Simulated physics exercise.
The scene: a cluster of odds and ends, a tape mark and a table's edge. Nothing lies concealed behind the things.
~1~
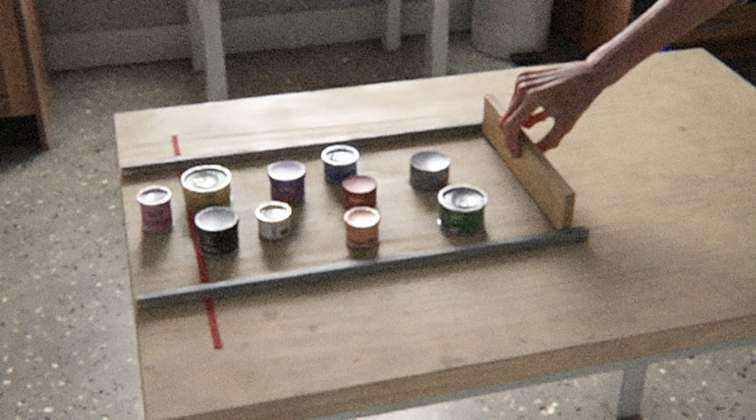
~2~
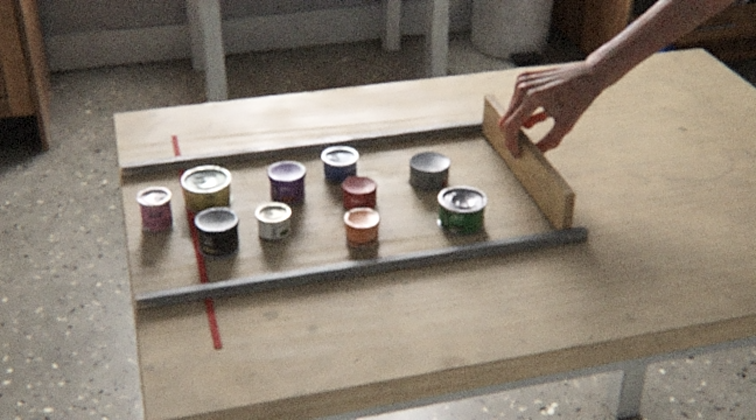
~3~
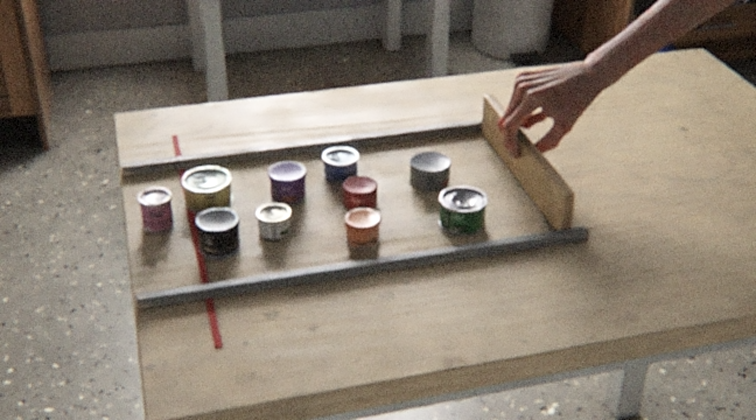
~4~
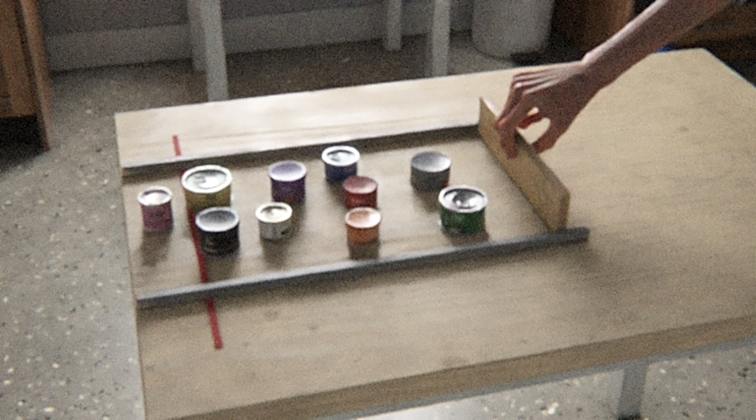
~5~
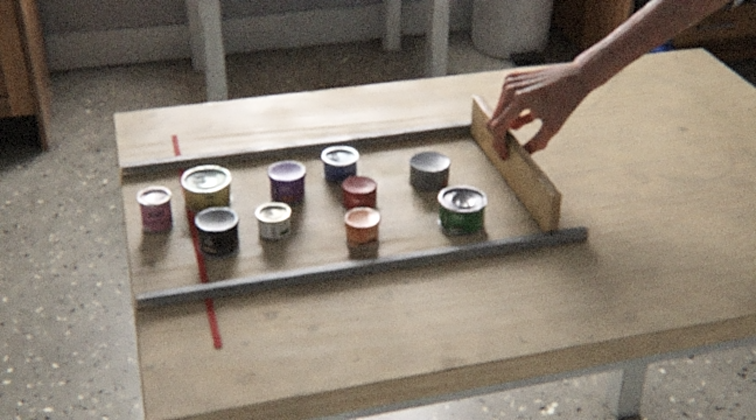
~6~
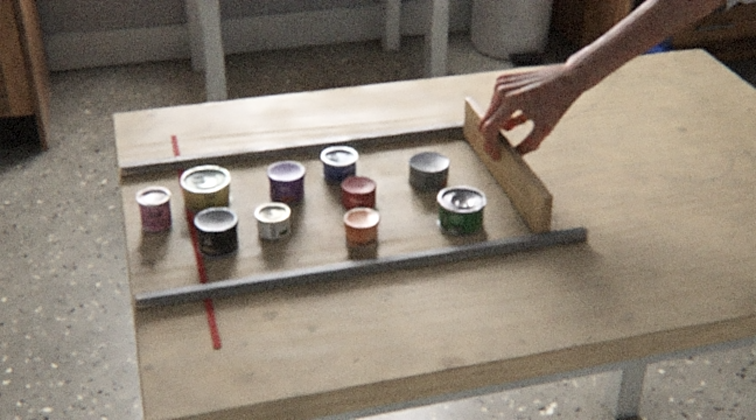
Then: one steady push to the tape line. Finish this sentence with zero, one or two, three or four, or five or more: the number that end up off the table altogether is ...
The number that end up off the table altogether is one or two.
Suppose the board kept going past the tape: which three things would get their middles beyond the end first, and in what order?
Yellow tin, black pot, pink tin.
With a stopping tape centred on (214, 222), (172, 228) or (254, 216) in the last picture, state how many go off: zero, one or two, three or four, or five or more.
No fall at all; five or over; none at all.
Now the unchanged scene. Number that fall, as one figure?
All told, 2.
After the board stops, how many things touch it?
It's touching 4 at the end.
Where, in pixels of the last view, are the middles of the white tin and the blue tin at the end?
The white tin settles near (144, 242); as for the blue tin, near (167, 187).
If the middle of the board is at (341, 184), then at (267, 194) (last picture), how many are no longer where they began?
Moved so far: 6, then 9.
Soon after, none off yet; pink tin at rest near (155, 211); black pot at rest near (218, 233); yellow tin at rest near (207, 191).
After that, none off yet; pink tin at rest near (155, 211); black pot displaced about its own width near (171, 246); yellow tin displaced about its own width near (145, 188).
In the end, the number that fall off is one or two; gone, yellow tin and black pot.
